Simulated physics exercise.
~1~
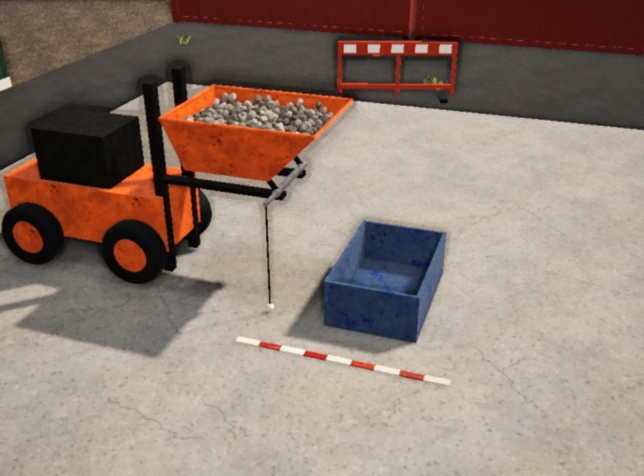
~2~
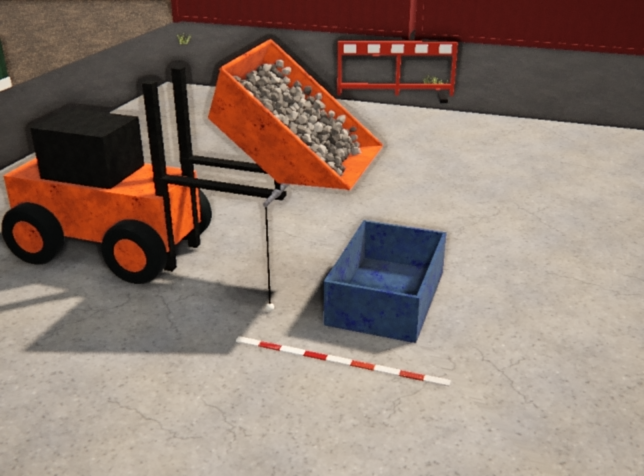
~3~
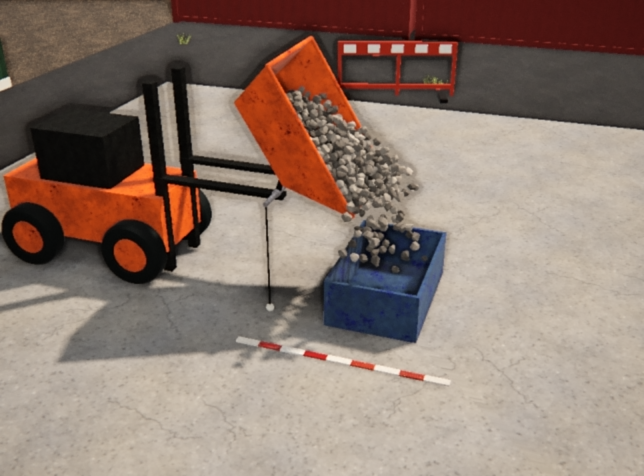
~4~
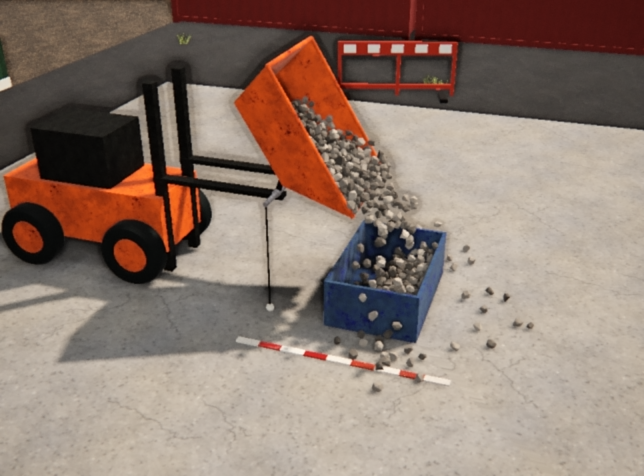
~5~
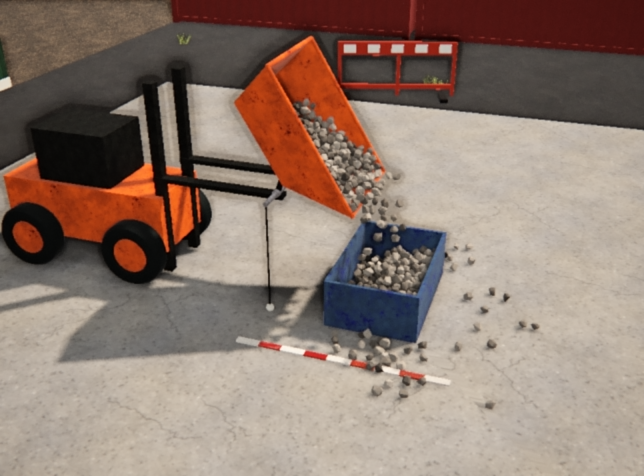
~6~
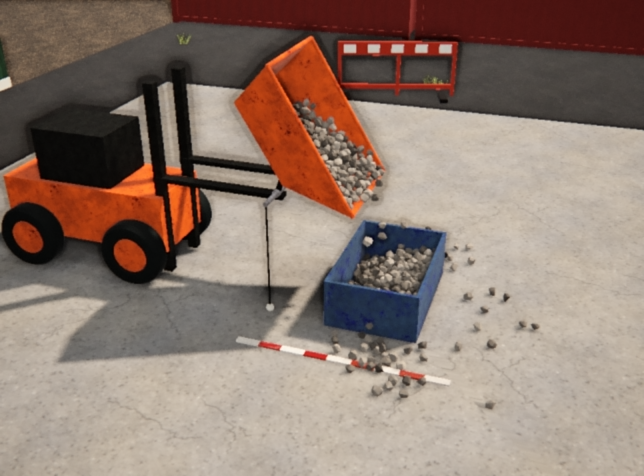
Orange skip on a fork truck tipping grey stones into a blue bin, some scattering on the ground, many staying in the skip.
